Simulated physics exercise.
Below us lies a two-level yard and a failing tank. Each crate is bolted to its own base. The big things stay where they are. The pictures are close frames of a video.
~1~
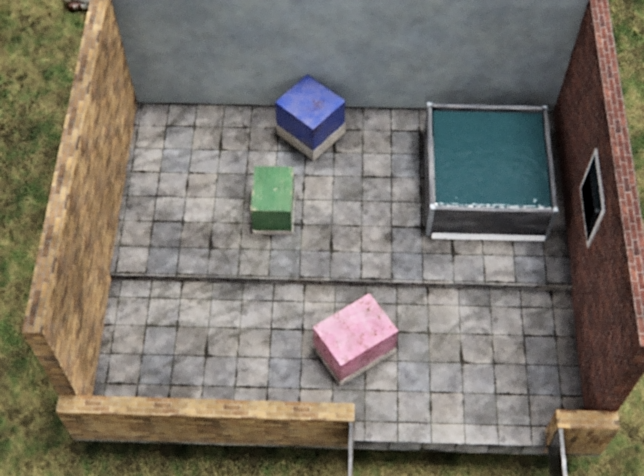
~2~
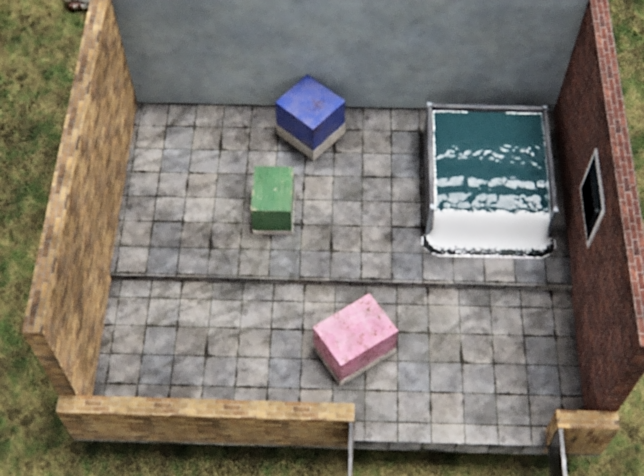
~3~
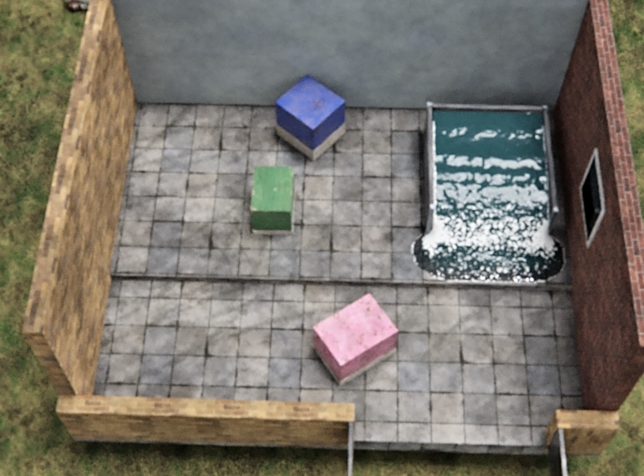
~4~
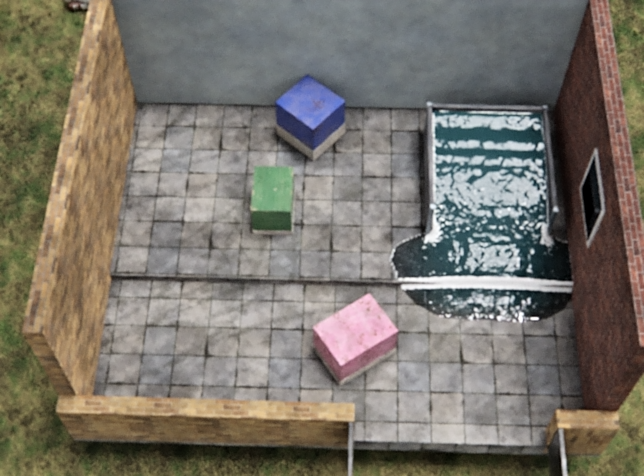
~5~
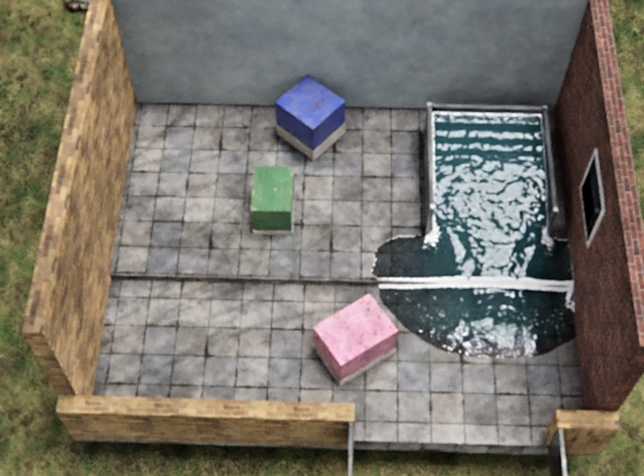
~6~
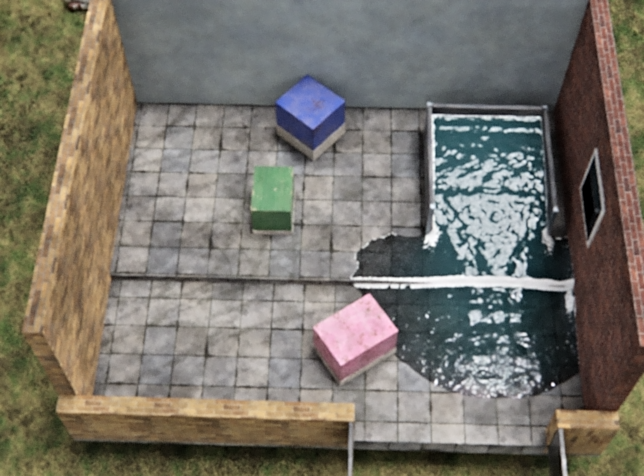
The clip shows a walled, tiled yard with blue, green and pink blocks and a tank of dark green water at right; water pours from the tank's front, crosses the low step and spreads over the near paving beside the pink block.
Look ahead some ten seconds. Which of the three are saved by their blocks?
In the end: The blue crate escapes dry; the pink crate is wetted; the green crate escapes dry.
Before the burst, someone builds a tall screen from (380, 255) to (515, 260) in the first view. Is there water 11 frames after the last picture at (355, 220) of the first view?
Verdict: Covered.
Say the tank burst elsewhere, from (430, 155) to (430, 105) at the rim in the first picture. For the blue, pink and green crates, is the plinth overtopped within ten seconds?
My reading: Blue crate is soaked, pink crate is topped, green crate is topped.
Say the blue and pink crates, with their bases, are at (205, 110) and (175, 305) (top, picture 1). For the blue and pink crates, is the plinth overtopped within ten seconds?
My reading: The blue crate escapes it, the pink crate is spared.
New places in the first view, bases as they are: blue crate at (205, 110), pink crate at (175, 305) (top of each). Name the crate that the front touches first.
That is the pink-painted one.
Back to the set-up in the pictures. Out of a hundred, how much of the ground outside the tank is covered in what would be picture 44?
Roughly 40 per cent.
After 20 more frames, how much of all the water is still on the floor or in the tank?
Some 54 per cent.
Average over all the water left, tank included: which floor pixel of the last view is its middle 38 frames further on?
I would point to (430, 309).
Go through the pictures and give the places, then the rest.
The water tank at (490, 159) is whole and still, in the first frame.
Water pours out at (489, 225) and has run to (551, 241), in the second frame.
Water pours out at (489, 227) and has run to (554, 269), in the third frame.
The front is at (570, 292), out from the gap at (488, 228), in the fourth frame.
Water pours out at (488, 228) and has run to (542, 348), in the fifth frame.
Water pours out at (488, 228) and has run to (524, 391), in the sixth frame.
A moment on, water covers 30 % of the floor; the blue crate not reached, the pink crate water round its plinth, the green crate not reached.
Next, water covers 35 % of the floor; the blue crate not reached, the pink crate water round its plinth, the green crate not reached.
Then, water covers 35 % of the floor; the blue crate not reached, the pink crate water round its plinth, the green crate not reached.
Later, water covers 40 % of the floor; the blue crate not reached, the pink crate water round its plinth, the green crate not reached.
In the end, water covers 45 % of the floor; the blue crate stayed above the water, the pink crate was topped, the green crate stayed above the water.
